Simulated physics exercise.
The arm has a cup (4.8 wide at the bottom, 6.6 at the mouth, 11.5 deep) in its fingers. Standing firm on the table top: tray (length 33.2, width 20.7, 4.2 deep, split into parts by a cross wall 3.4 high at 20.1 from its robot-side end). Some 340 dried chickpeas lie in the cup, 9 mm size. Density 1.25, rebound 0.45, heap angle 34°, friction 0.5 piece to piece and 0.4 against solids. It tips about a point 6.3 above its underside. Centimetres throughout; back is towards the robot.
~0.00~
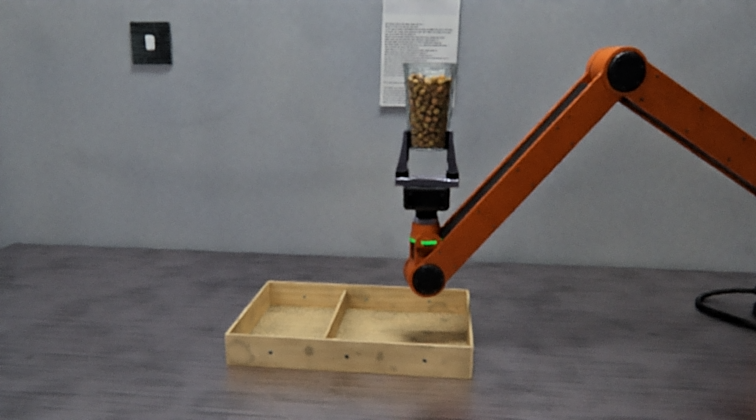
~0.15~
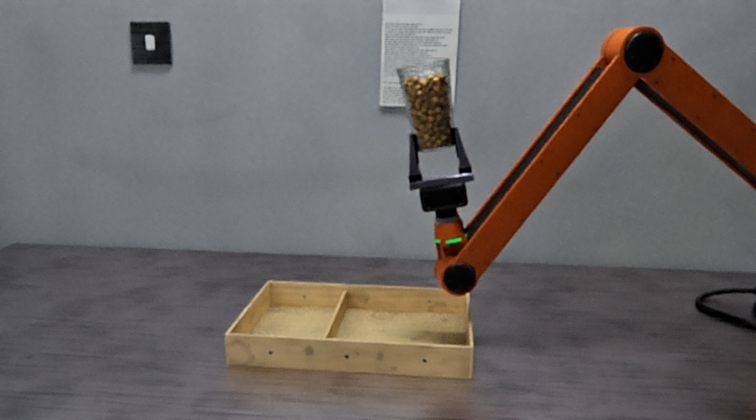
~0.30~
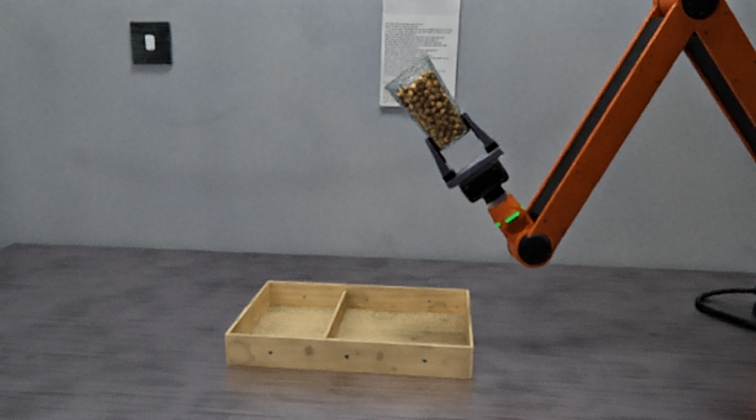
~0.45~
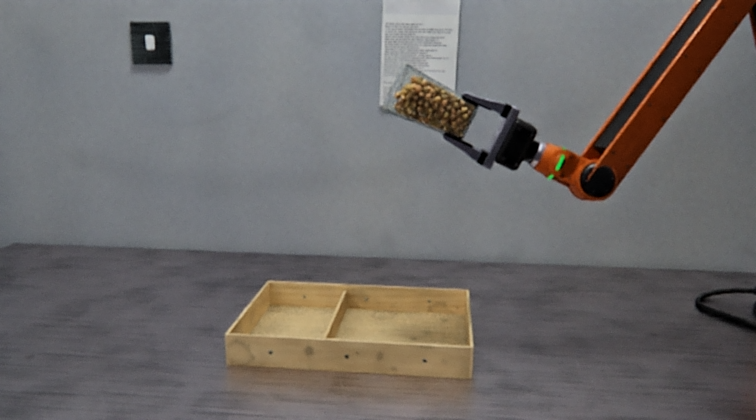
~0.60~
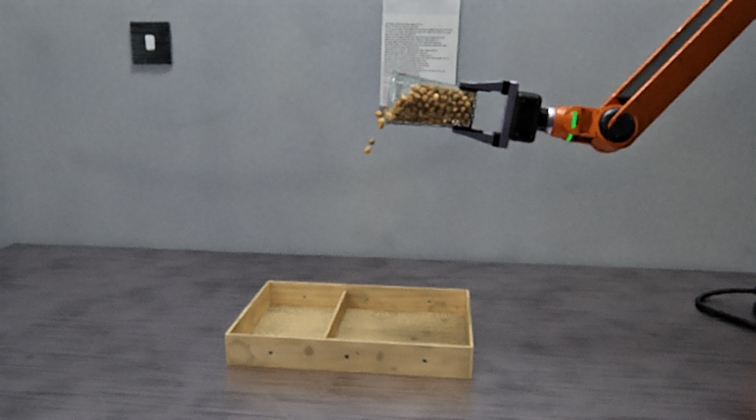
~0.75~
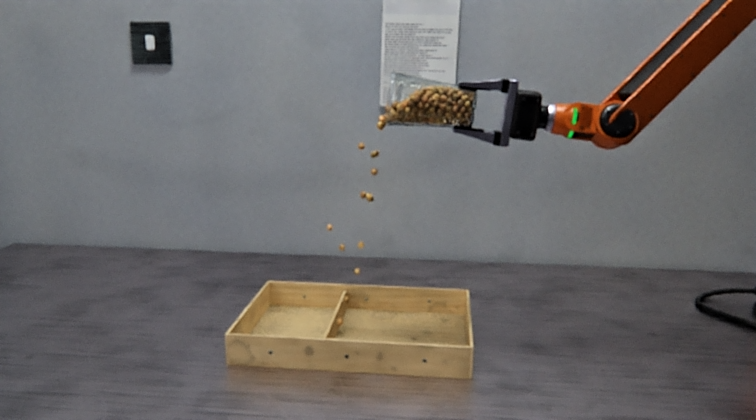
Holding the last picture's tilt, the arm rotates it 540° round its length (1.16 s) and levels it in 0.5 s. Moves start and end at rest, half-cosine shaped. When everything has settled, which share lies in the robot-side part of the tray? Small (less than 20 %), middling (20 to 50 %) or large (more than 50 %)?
In the robot-side part of the tray the share is middling, 20 to 50 %.
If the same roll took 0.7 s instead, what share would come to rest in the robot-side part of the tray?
Then about 25 per cent.
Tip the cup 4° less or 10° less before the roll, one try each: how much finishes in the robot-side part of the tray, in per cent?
About 25 and 10 per cent.
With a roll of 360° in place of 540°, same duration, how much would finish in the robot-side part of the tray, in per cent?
Then about 30 per cent.
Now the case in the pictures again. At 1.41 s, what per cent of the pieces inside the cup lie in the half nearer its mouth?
Some 45 per cent.
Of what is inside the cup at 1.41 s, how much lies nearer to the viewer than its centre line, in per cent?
Roughly 65 per cent.
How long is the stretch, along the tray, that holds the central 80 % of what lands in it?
Roughly 18 cm.
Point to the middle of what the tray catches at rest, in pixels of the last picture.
At about (357, 336).
After 1.41 s, tipped 84°, highest piece 38 above the table; 259 in the cup, 42 in the robot-side part, 8 in the far-side part, 26 in flight or on a rim.
After 2.08 s, tipped 63°, highest piece 37 above the table; 195 in the cup, 106 in the robot-side part, 27 in the far-side part, 2 on the table or floor, 5 in flight or on a rim.
After 2.61 s, upright, highest piece 37 above the table; 193 in the cup, 113 in the robot-side part, 27 in the far-side part, 2 on the table or floor.
After 3.31 s, upright, highest piece 37 above the table; 193 in the cup, 113 in the robot-side part, 27 in the far-side part, 2 on the table or floor.
In the end, 193 in the cup, 113 in the robot-side part, 27 in the far-side part, 2 on the table or floor. That is 34 % in the robot-side part of the tray.
